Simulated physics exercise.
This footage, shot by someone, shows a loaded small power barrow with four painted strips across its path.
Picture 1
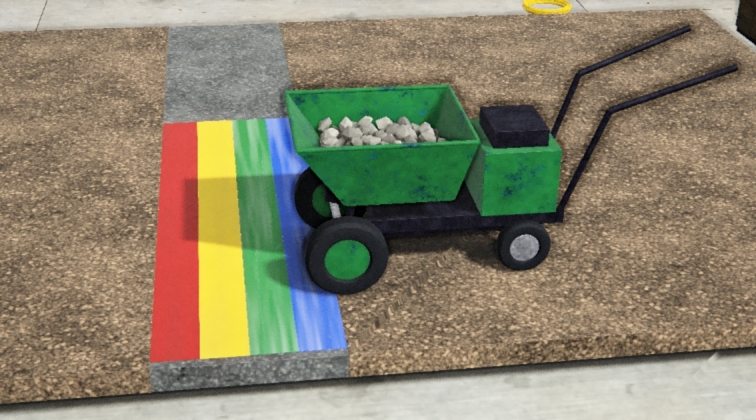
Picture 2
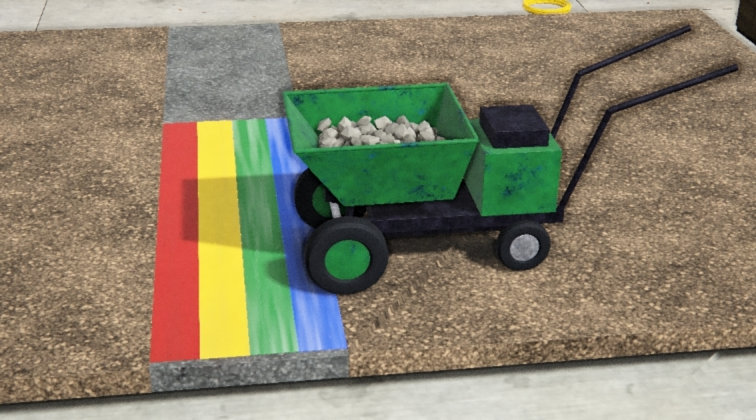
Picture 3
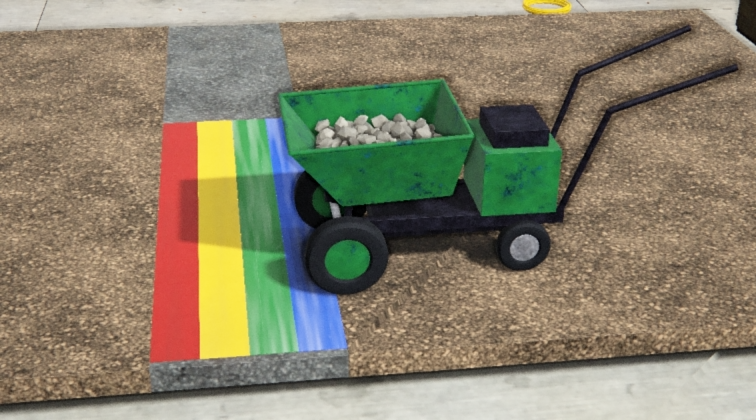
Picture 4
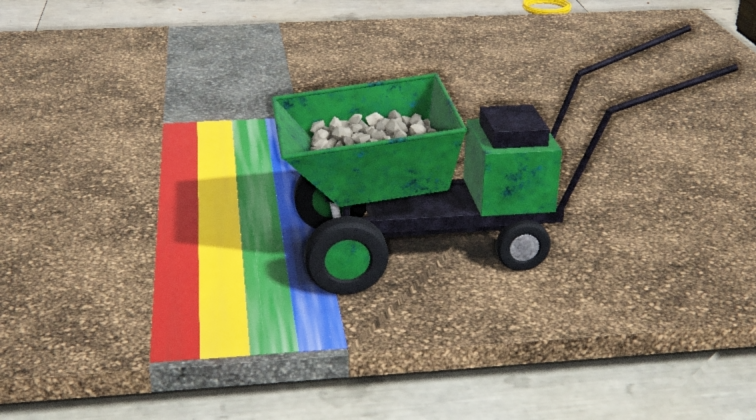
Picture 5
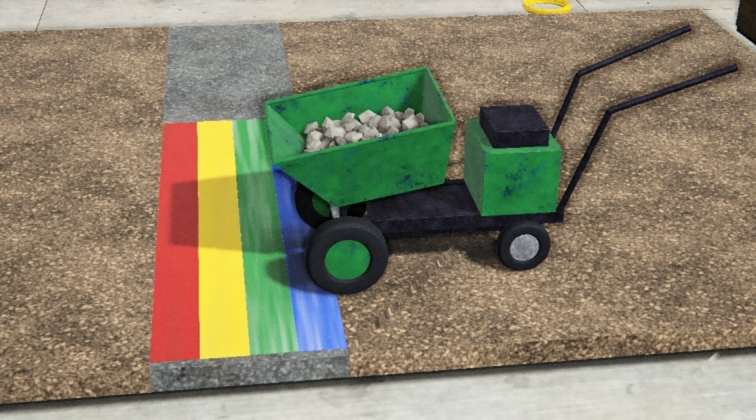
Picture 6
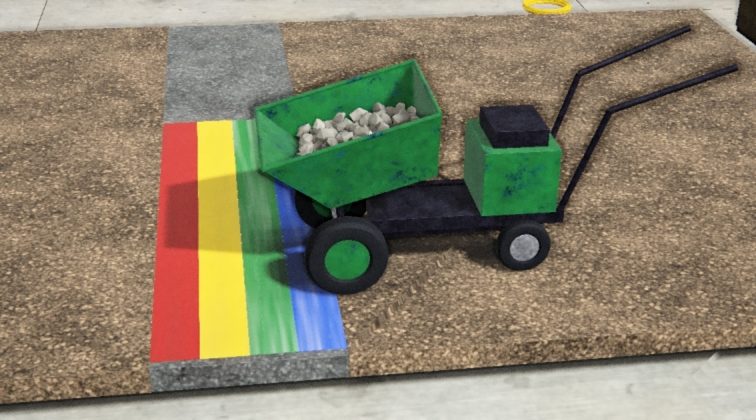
A green power barrow loaded with broken stones stood still beside red, yellow, green and blue strips, then its skip slowly tilted forward to the left while the stones stayed inside.
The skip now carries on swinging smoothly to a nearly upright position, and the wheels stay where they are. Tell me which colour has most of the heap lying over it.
Most of the heap lies over red.
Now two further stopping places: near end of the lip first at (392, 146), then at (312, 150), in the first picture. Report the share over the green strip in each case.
Roughly 40 per cent, then roughly 0 per cent.
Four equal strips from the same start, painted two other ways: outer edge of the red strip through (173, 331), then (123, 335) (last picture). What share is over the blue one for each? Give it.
The first one comes out at 0 percent, while the second comes out at 0 percent.
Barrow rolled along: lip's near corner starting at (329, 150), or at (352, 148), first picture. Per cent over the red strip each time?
Estimates, in order: 30 % then 20 %.
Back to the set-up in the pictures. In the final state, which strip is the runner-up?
It's the yellow one next.
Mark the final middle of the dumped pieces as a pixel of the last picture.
Last view, resting centre - approx. (170, 263).
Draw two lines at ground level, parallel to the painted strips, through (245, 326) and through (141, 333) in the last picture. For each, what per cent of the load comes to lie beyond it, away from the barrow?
Near 80 % and 20 %.
Soon after the last picture, skip tipped steeply; all in the skip.
A little later, skip tipped right over; nearly all in the skip; a stray few over the yellow strip; a stray few over the red strip.
Later still, skip tipped right over; about a quarter in the skip; a small part over the yellow strip; about a third over the red strip; about a quarter off the paint.
At rest, skip tipped right over; about a quarter in the skip; none over the blue strip; a stray few over the green strip; about a quarter over the yellow strip; about a third over the red strip; about a quarter off the paint.
